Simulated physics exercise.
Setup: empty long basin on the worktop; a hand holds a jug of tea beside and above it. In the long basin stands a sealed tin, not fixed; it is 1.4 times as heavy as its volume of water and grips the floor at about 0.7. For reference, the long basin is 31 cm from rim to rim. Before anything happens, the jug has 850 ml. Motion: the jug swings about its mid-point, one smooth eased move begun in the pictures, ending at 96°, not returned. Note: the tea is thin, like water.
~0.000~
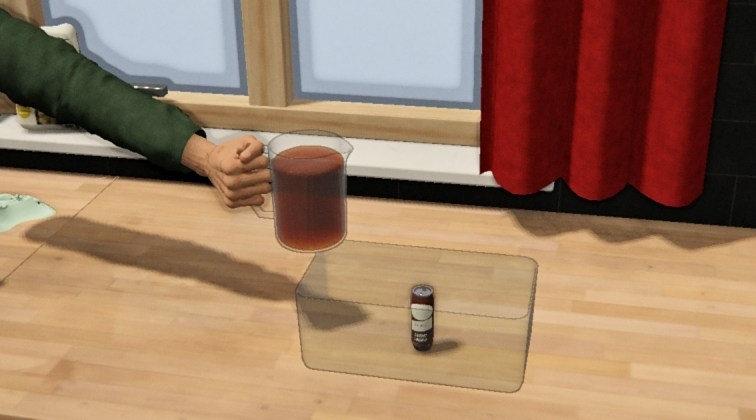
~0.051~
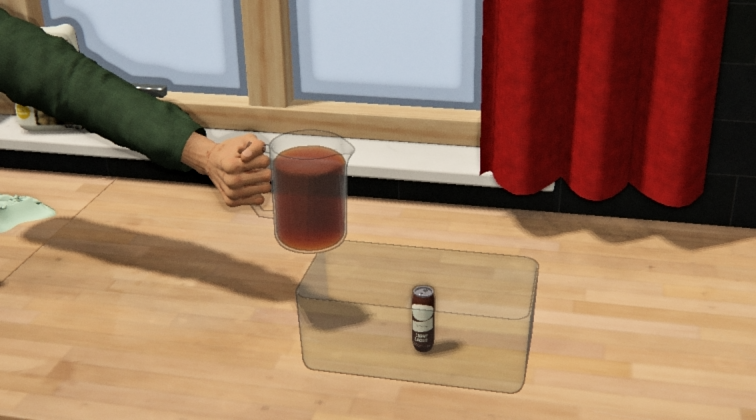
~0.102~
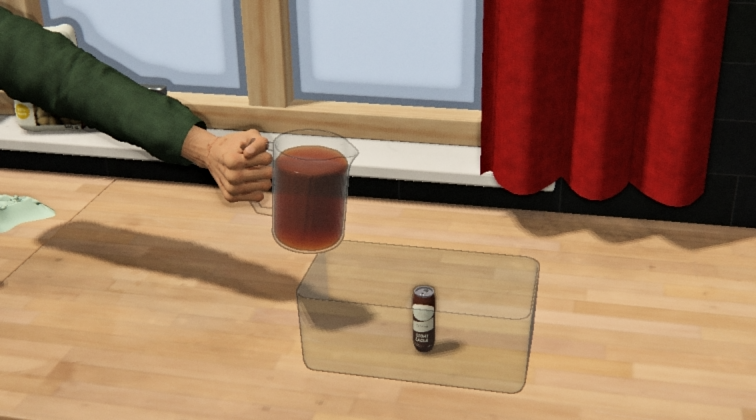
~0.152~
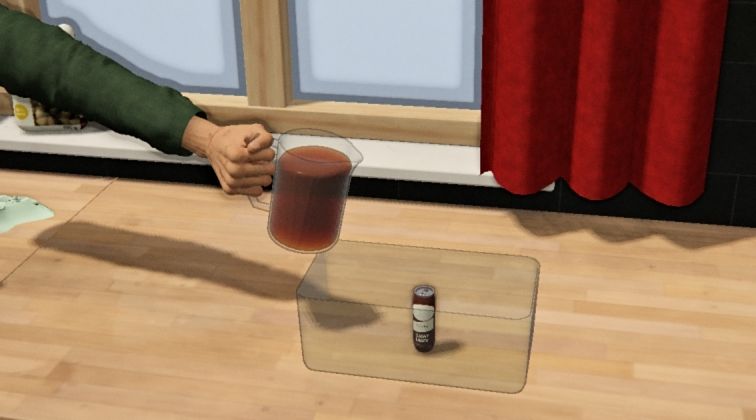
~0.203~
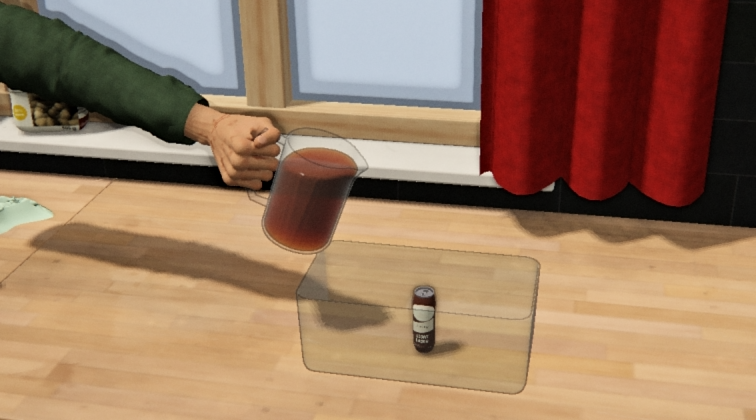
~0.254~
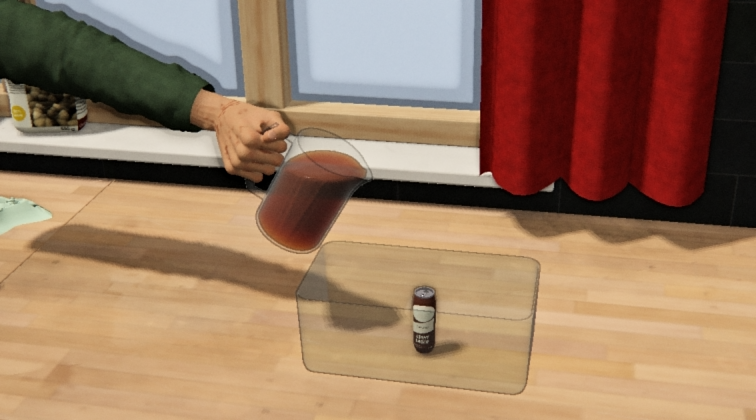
We see a hand holding a clear jug of reddish-brown tea above a wooden worktop, beside a transparent basin with a small tin in it; the hand smoothly tilts the jug to the right, toward the basin.
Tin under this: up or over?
It will tip.
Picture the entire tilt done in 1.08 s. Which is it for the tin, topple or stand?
Well, the tin simply tips.
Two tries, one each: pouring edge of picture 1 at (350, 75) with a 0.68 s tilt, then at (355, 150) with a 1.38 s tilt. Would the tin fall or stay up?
The tin stays vertical the first time and overturns the second time.
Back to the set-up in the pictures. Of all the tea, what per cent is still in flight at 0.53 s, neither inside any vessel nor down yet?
Some 18 per cent, I reckon.
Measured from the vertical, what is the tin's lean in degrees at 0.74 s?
Near 5 degrees.
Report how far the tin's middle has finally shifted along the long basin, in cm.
All told, the tin's centre has moved close to 7.5 cm.
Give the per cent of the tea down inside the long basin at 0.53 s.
The basin holds roughly 10 in a hundred parts at that moment.
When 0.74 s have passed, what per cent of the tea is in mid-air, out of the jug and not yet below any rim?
I'd say some 16 per cent is in the air.
Then, 0.53 s in, the tilt is 85° and 73 per cent is still to pour; the tin stands where it began.
Then, 0.74 s in, the tilt is 96° and 35 per cent is still to pour; the tin leans 6°.
Then, 0.95 s in, the tilt is 96° and 13 per cent is still to pour; the tin lies on its side.
Then, 1.18 s in, the tilt is 96° and 5 per cent is still to pour; the tin lies on its side.
Finally, the tin lies on its side.
